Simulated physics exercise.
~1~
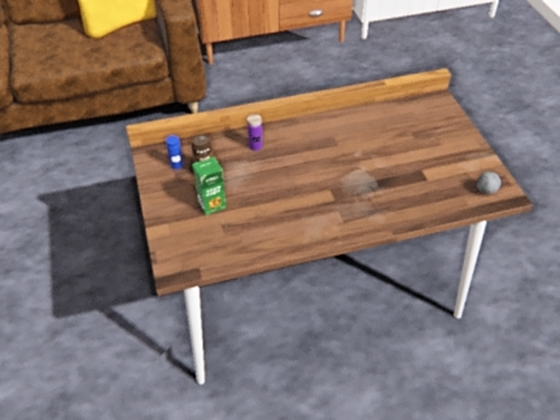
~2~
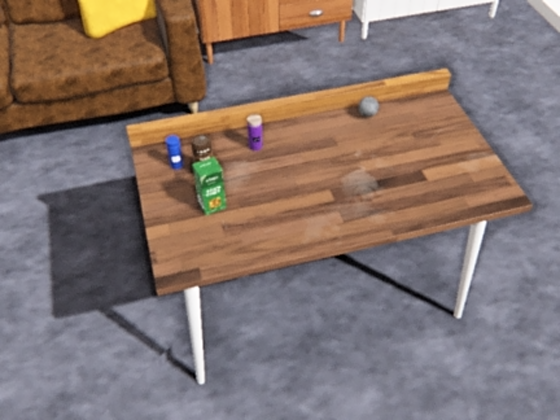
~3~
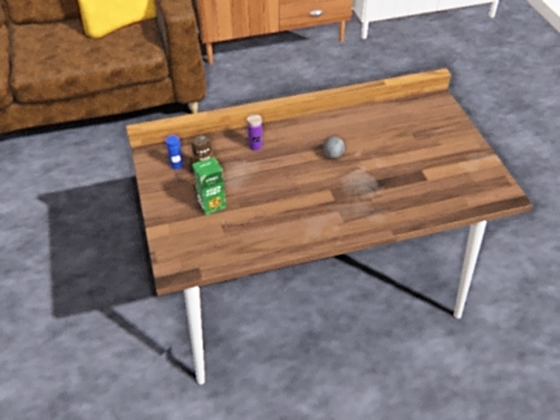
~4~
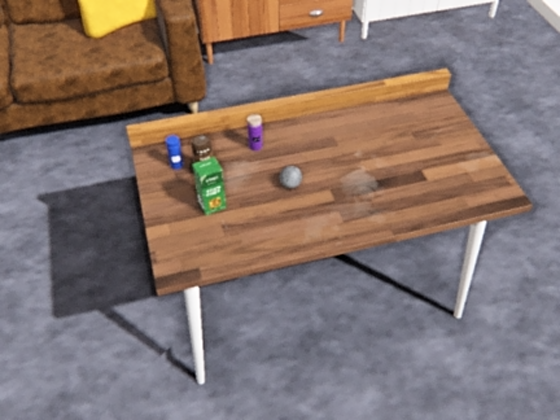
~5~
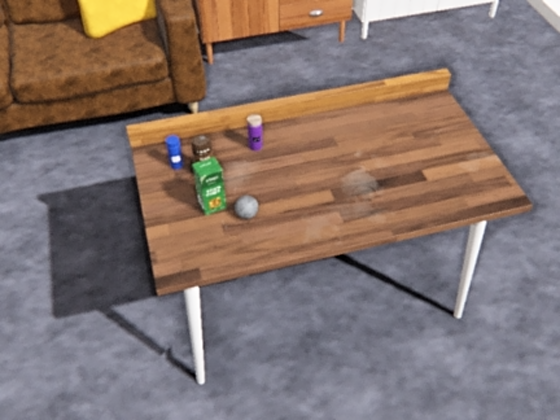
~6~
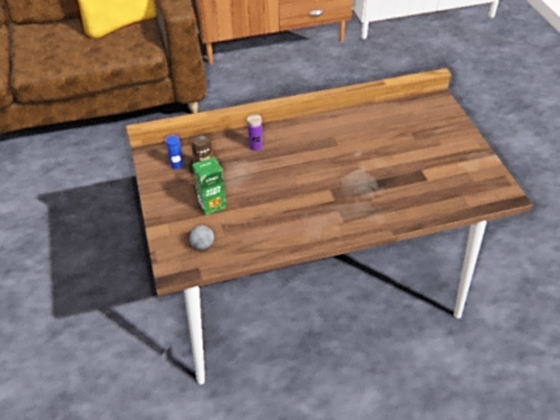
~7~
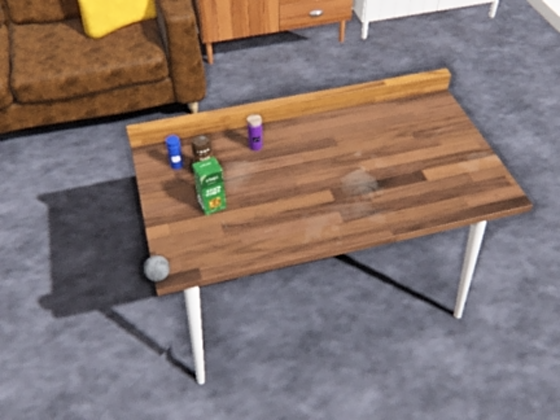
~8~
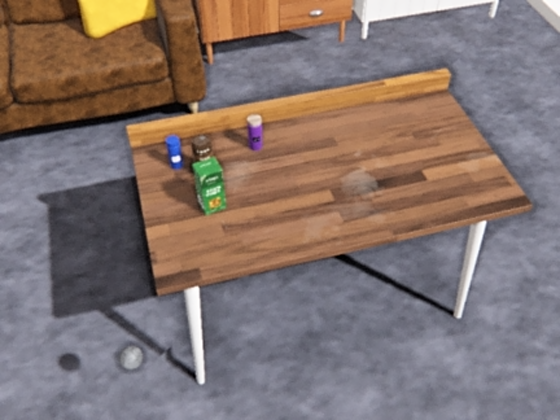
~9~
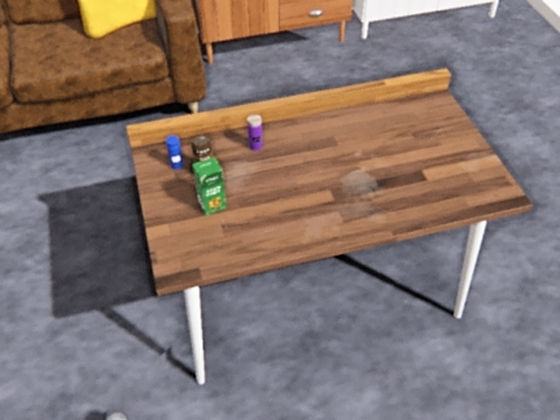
At first, a grey ball sits near the right end of a wooden table, while a green carton, a brown can, a blue shaker and a purple shaker stand towards the left. The ball travels left and away to the raised rail along the far side. From there it turns back towards the near side, rolling diagonally left across the open tabletop. It passes just in front of the green carton and reaches the near left corner. It then drops off the table towards the grey floor and moves nearly out of view at the bottom, while the four items remain standing in place.
